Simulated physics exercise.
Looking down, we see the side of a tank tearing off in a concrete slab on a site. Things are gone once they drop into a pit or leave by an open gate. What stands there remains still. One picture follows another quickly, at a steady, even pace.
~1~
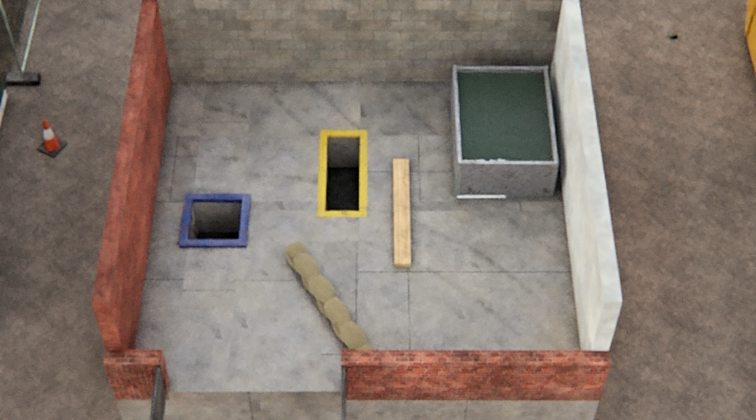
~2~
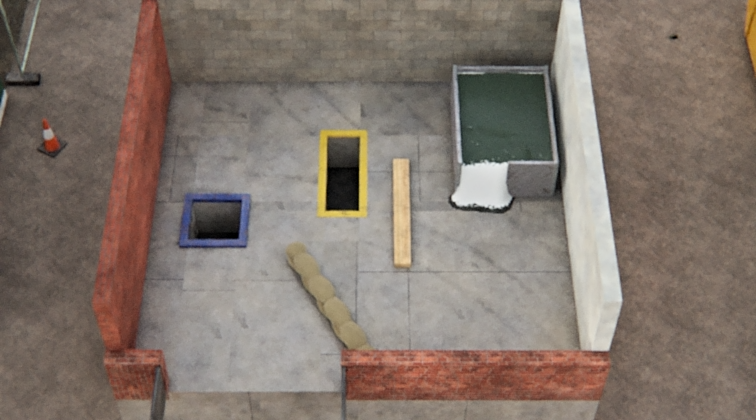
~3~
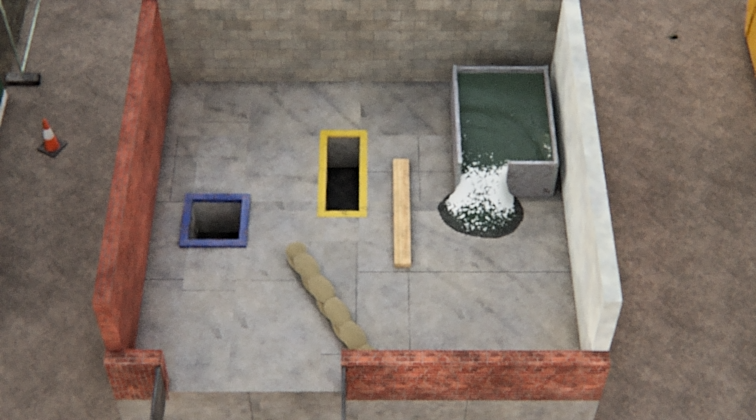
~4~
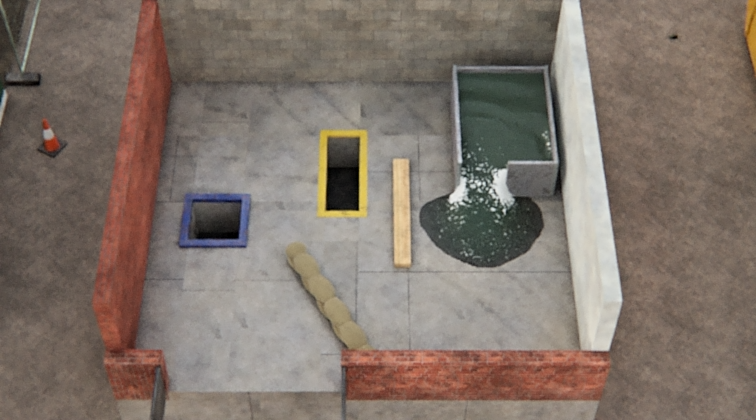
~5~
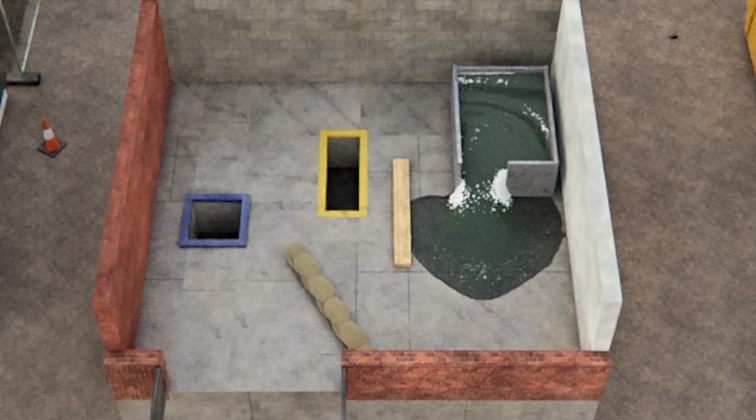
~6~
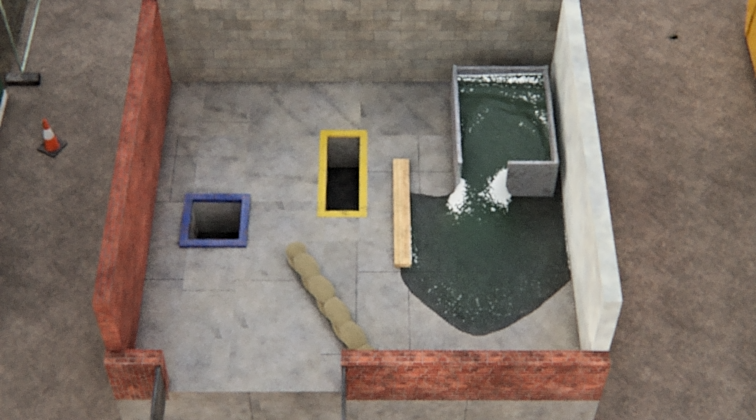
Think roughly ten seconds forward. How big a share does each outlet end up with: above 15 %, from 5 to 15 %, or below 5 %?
At the end, the gate takes in a trifling amount - short of five per cent; the yellow pit takes in a reasonable amount - five to fifteen per cent; the blue pit takes in a trifling amount - short of five per cent.
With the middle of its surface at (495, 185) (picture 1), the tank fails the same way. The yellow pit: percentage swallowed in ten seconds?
Within ten seconds roughly 15 percent of the total ends in the yellow pit.
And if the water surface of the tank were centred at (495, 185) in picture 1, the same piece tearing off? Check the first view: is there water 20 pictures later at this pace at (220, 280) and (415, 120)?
So, first one soaked, second one left untouched.
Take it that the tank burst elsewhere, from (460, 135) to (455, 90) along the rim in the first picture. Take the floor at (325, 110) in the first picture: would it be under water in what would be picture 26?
Check at the given point: Inundated.
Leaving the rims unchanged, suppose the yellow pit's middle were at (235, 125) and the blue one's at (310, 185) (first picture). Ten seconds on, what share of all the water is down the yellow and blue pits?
The yellow pit receives 0 per cent and the blue pit 8 per cent.
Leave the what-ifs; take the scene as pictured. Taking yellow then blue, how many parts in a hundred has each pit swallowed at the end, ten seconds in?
Roughly 12 percent first, and 0 percent second.
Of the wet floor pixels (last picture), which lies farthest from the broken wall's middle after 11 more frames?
About (257, 377).
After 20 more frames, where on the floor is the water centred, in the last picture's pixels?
The water's middle lies around (474, 244).
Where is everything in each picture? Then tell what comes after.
The water tank at (504, 117) is whole and still, in the first picture.
Water pours out at (482, 184) and has run to (452, 198), in the second picture.
Water pours out at (482, 185) and has run to (495, 234), in the third picture.
Water pours out at (482, 185) and has run to (474, 262), in the fourth picture.
The front is at (472, 294), out from the gap at (482, 185), in the fifth picture.
The front is at (470, 327), out from the gap at (482, 185), in the sixth picture.
A moment on, water covers 30 % of the floor; the gate 0 %, the yellow pit 0 %, the blue pit 0 %.
Next, water covers 30 % of the floor; the gate 0 %, the yellow pit 0 %, the blue pit 0 %.
Then, water covers 35 % of the floor; the gate 0 %, the yellow pit 0 %, the blue pit 0 %.
Later, water covers 60 % of the floor; the gate 1 %, the yellow pit 4 %, the blue pit 0 %.
In the end, water covers 85 % of the floor; the gate 2 %, the yellow pit 12 %, the blue pit 0 %.
